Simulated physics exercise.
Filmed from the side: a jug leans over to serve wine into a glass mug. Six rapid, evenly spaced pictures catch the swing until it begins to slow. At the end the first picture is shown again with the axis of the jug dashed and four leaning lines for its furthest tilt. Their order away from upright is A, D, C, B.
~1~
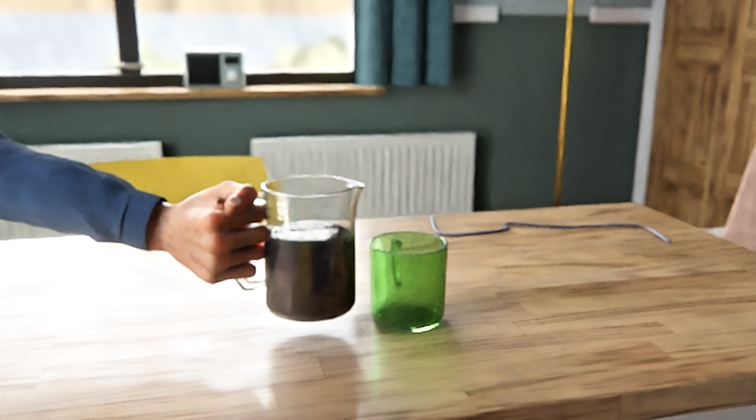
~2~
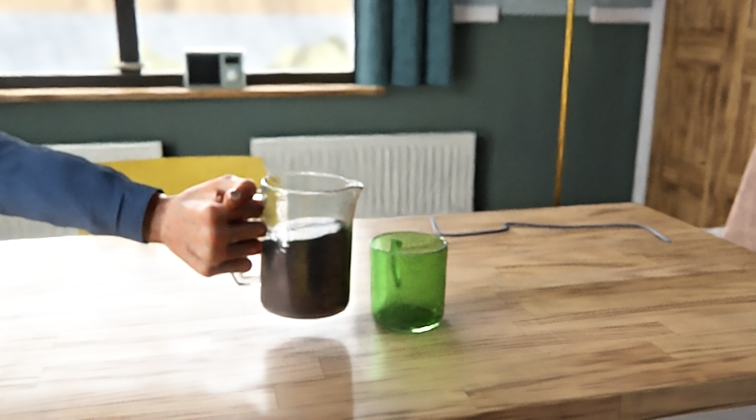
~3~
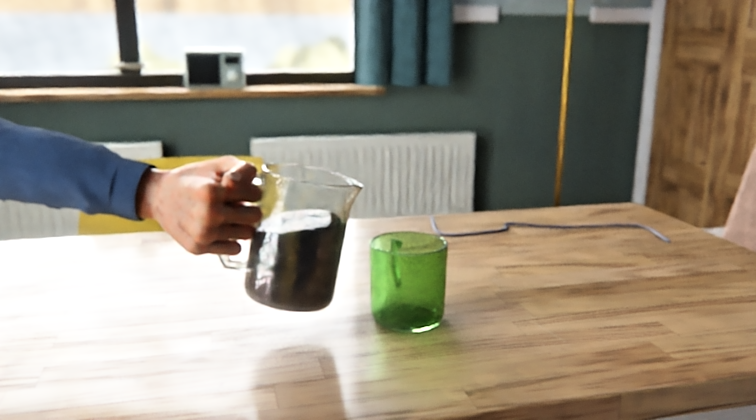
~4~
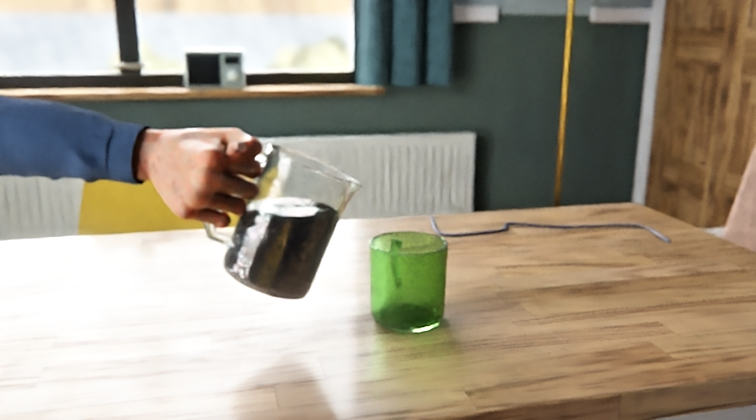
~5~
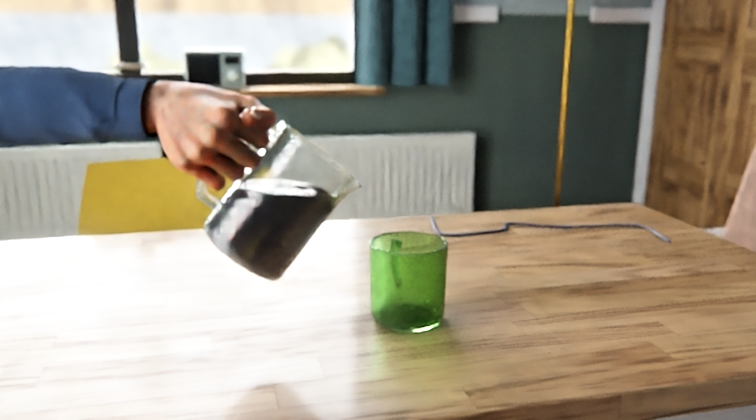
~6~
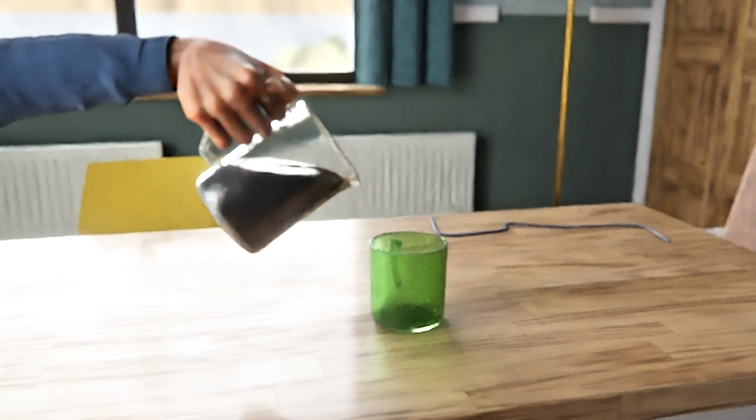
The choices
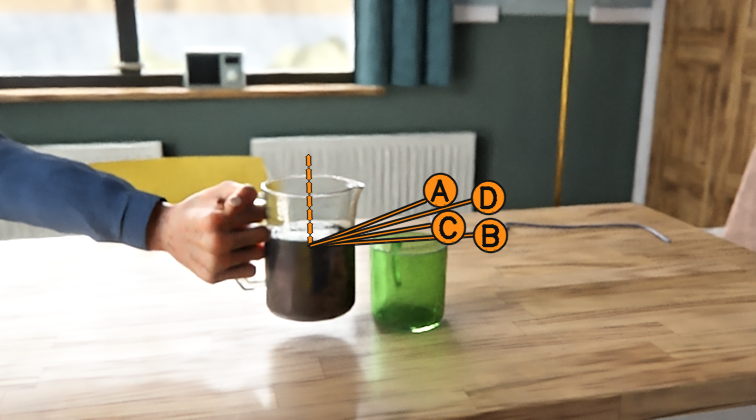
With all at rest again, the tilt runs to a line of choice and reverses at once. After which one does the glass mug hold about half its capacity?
The answer is line A.
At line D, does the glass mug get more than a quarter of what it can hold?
Yes, clearly.
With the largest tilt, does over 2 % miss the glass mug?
Yes, it does.
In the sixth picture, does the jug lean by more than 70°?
No, it does not.
In orange, A at (425, 200); B at (473, 234); C at (430, 225); D at (471, 200).
Choosing A, the glass mug ends with about 51 % of what it can hold.
Choosing B, the glass mug ends with about 65 % of what it can hold; 30 % of the wine is spilt.
Choosing C, the glass mug ends with about 63 % of what it can hold; 19 % of the wine is spilt.
Choosing D, the glass mug ends with about 64 % of what it can hold; 5 % of the wine is spilt.
